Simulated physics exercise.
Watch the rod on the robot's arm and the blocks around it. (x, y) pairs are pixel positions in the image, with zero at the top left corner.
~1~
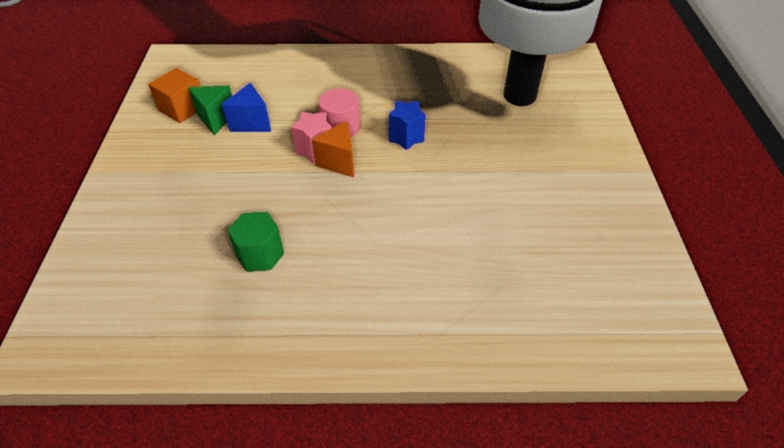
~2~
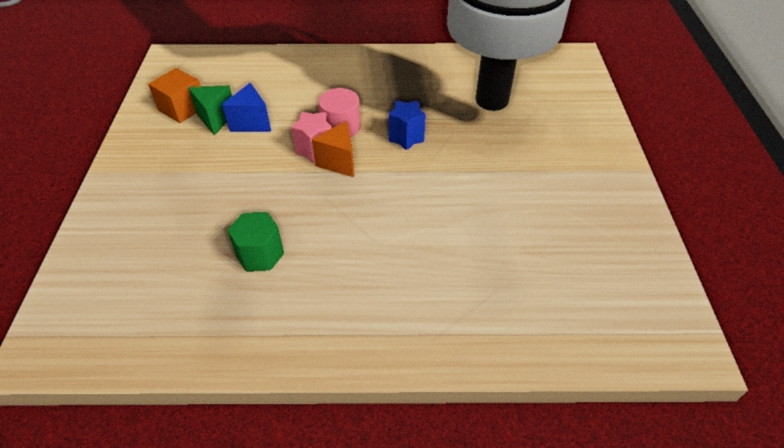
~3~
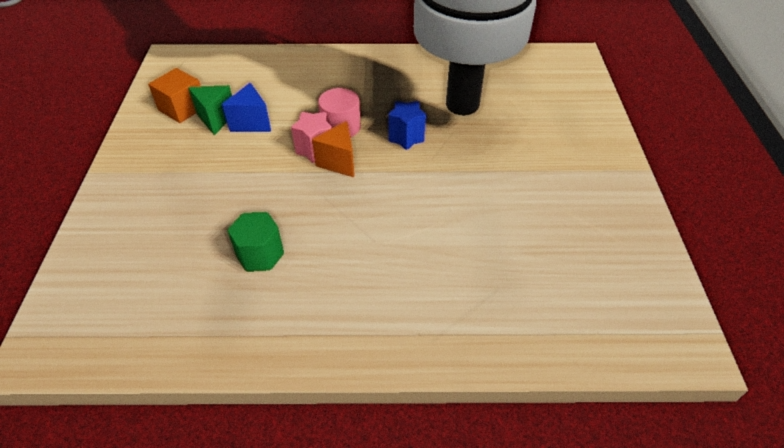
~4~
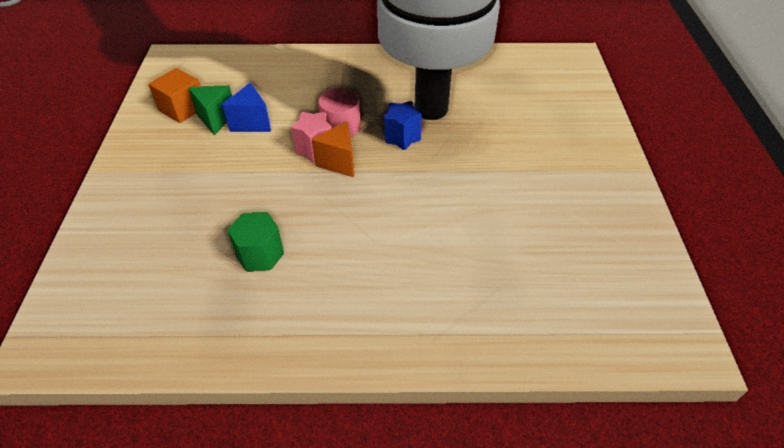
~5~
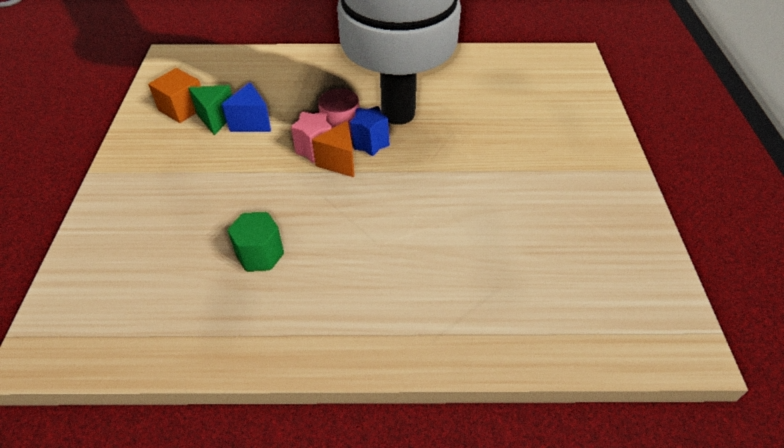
On a wooden board, a robot arm's black rod moved left toward a blue star block, then pushed it left up beside the pink and orange blocks while the other blocks stayed still.
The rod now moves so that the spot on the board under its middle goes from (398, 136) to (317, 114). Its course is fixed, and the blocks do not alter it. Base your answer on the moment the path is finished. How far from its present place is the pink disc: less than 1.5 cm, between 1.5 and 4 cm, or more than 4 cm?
It slides well over 4 cm.
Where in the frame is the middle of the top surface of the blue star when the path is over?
It ends at (347, 118).
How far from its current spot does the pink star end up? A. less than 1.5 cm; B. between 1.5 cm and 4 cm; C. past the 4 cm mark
A - less than 1.5 cm.
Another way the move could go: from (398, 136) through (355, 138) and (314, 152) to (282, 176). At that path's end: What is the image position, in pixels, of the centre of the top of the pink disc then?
Most likely (305, 99).
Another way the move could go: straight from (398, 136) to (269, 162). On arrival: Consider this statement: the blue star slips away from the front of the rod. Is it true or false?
This is false.
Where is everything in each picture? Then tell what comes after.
In the first picture, lower end of the rod (519, 98), tops of blocks, blue triangular block (246, 97), pink star (312, 122), orange triangular block (337, 136), pink disc (339, 100), blue star (407, 110).
In the second picture, rod (492, 102), blocks as before.
In the third picture, rod (462, 107), blocks as before.
In the fourth picture, rod (431, 111), blue star (403, 111).
In the fifth picture, rod (398, 116), blue triangular block (246, 97), pink star (312, 122), orange triangular block (337, 136), pink disc (339, 100), blue star (369, 117).
What follows on the original path. Halfway along, rod (354, 105); orange triangular block (330, 140); pink disc (317, 97); blue star (347, 118), turned 55° anticlockwise.
At the end, rod (315, 94); blue triangular block (243, 98); pink star not moved; orange triangular block (330, 140); pink disc (278, 95); blue star (347, 118), turned 55° anticlockwise.
